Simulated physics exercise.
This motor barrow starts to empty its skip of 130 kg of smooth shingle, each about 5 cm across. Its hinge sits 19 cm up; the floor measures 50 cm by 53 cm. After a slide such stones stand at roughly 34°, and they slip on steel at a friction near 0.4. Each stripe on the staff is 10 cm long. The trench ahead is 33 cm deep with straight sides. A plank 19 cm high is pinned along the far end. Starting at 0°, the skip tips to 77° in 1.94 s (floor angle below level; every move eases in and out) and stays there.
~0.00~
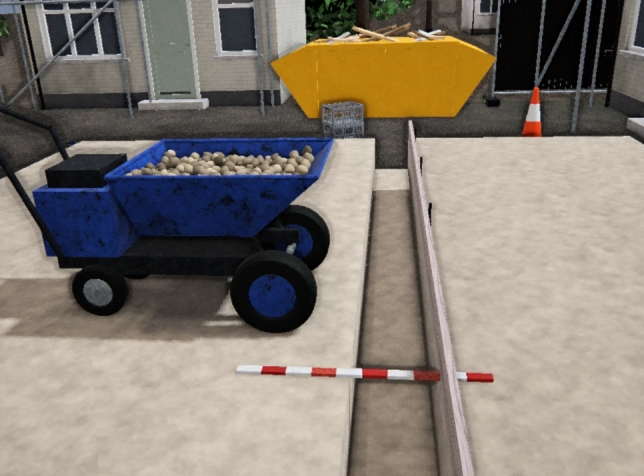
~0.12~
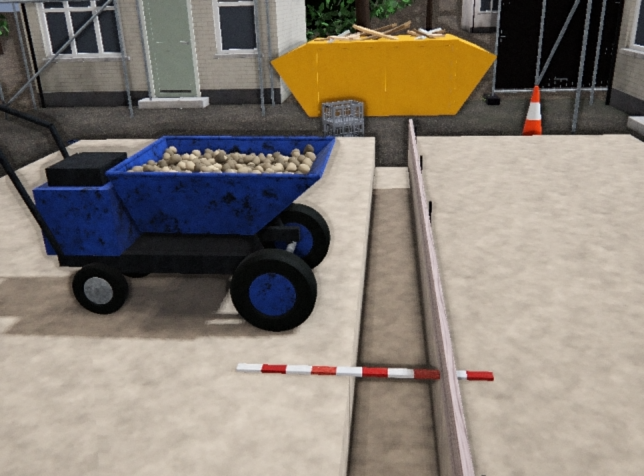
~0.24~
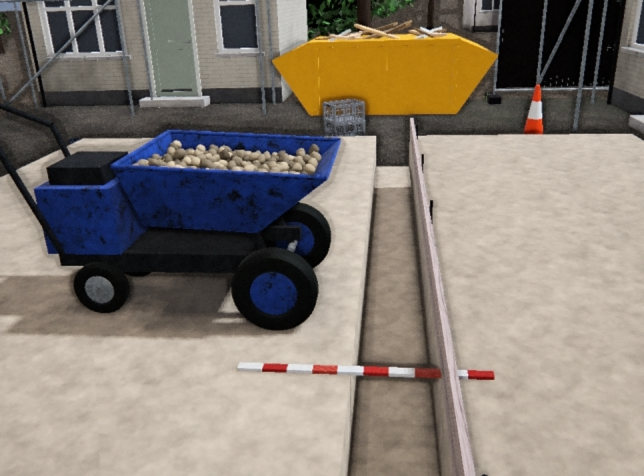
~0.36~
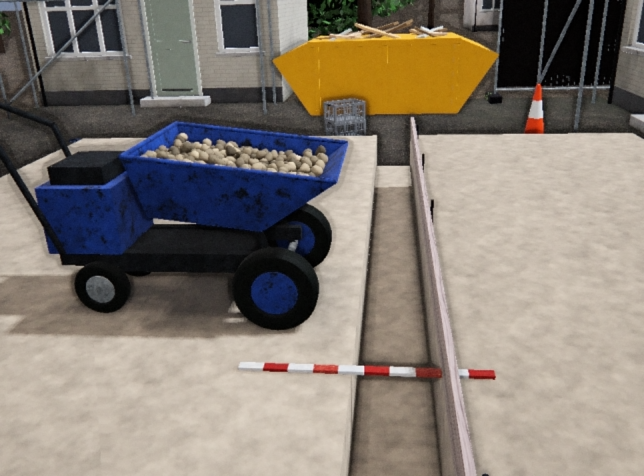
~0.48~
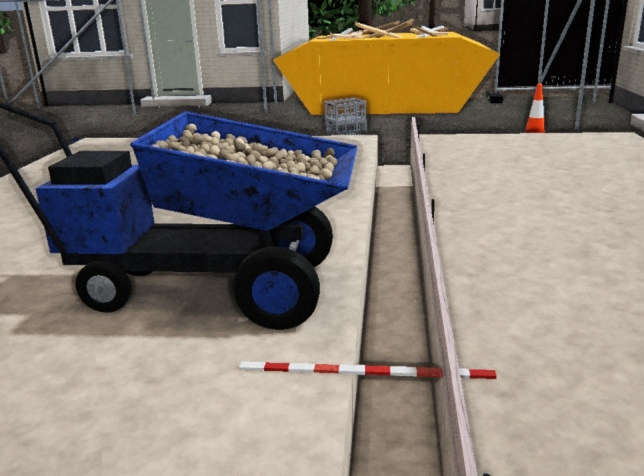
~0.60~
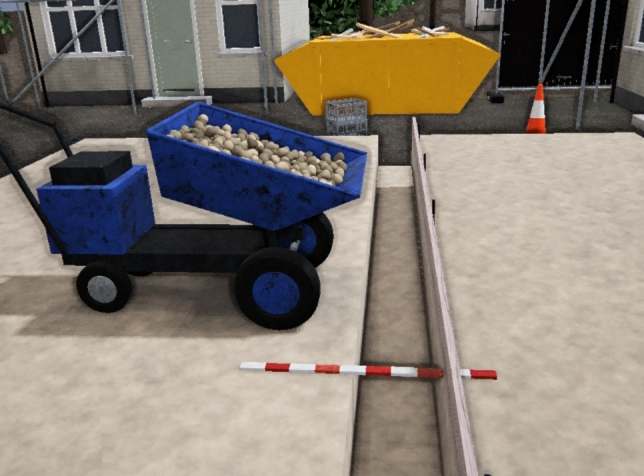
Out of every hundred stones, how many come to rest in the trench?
Roughly 65 per cent ends in the trench.
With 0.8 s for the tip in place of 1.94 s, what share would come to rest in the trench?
In that case some 65 per cent.
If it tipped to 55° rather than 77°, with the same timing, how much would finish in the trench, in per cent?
Then about 50 per cent.
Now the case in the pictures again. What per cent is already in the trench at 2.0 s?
About 40 per cent by then.
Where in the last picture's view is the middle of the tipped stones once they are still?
Their middle is at about (419, 340).
After 1.5 s the floor is at 65°; 86 % in the skip, 9 % in the trench, 5 % past the trench; the foremost stones are at (458, 263).
After 2.0 s the floor is at 77°; 28 % in the skip, 38 % in the trench, 34 % past the trench; the foremost stones are at (632, 308).
After 2.4 s the floor is at 77°; 11 % in the skip, 54 % in the trench, 35 % past the trench; the foremost stones are past the picture's edge.
After 4.3 s the floor is at 77°; 0 % in the skip, 65 % in the trench, 35 % past the trench; the foremost stones are past the picture's edge.
